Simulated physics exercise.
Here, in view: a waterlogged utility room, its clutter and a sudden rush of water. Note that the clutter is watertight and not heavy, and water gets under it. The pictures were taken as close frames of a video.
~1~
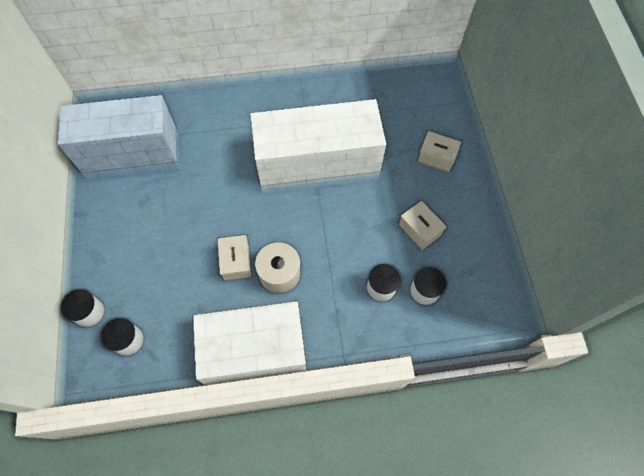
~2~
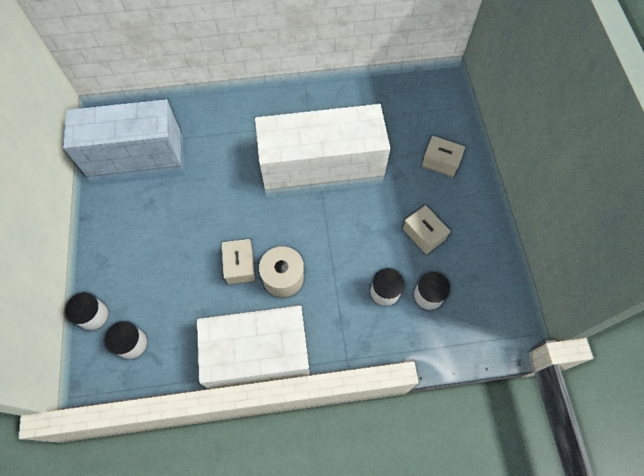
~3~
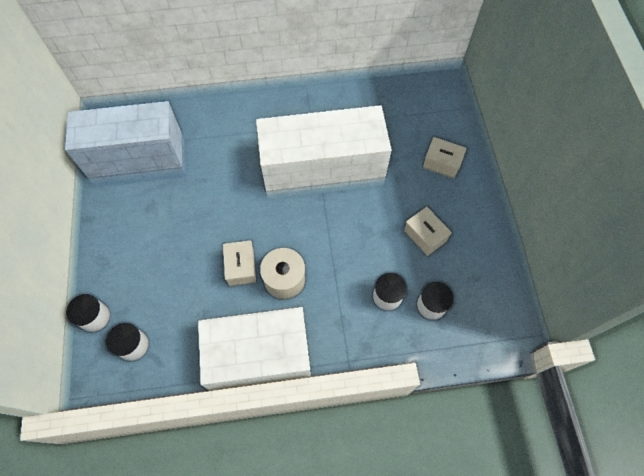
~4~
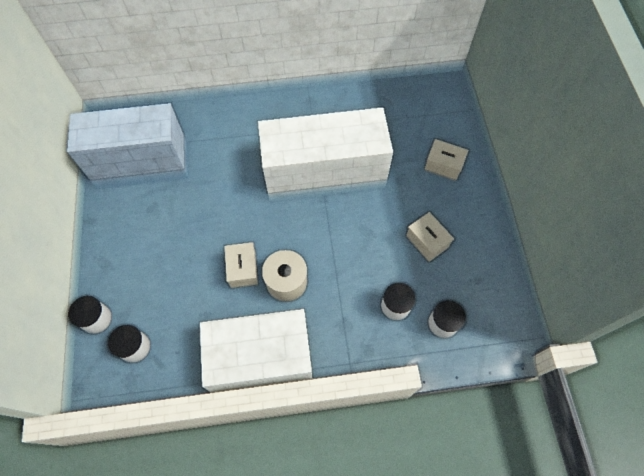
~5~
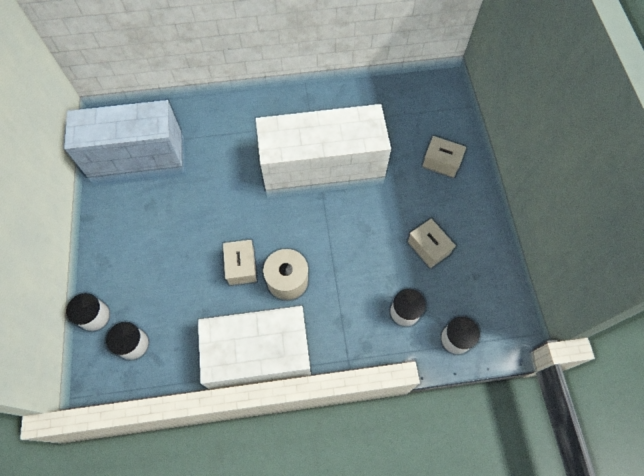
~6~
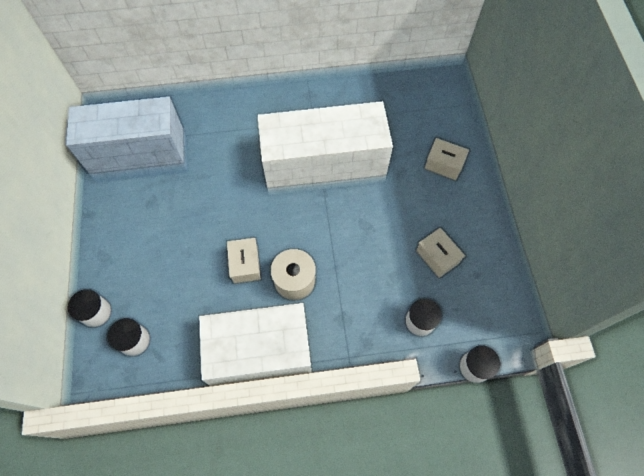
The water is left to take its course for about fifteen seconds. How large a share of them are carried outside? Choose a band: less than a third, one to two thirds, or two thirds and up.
Two thirds and up.
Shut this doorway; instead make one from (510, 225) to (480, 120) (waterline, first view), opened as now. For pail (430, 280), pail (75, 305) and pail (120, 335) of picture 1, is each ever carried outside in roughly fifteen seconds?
The first one exits, the second never exits, the third never exits.
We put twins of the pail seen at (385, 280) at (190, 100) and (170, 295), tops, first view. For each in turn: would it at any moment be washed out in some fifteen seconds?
Listed first does not escape, listed second makes it out.
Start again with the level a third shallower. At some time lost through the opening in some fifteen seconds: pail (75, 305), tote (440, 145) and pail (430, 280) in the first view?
For the three, in the order given: Remains in the room, leaves the room and leaves the room.
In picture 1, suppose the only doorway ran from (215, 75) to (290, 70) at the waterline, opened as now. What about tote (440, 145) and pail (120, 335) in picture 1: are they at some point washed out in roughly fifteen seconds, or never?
Swept away, held back.
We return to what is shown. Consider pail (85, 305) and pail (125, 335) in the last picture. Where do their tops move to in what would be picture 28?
First one at roughly (114, 307), second at roughly (181, 310).
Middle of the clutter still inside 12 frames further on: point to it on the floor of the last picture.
I'd say roughly (301, 318).
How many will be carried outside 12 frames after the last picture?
I get 4.
A moment on, 2 of 8 are out; 6 afloat.
Next, 4 of 8 are out; 4 afloat.
Later, 6 of 8 are out; 2 afloat.
In the end, 6 of 8 are out; 2 afloat.
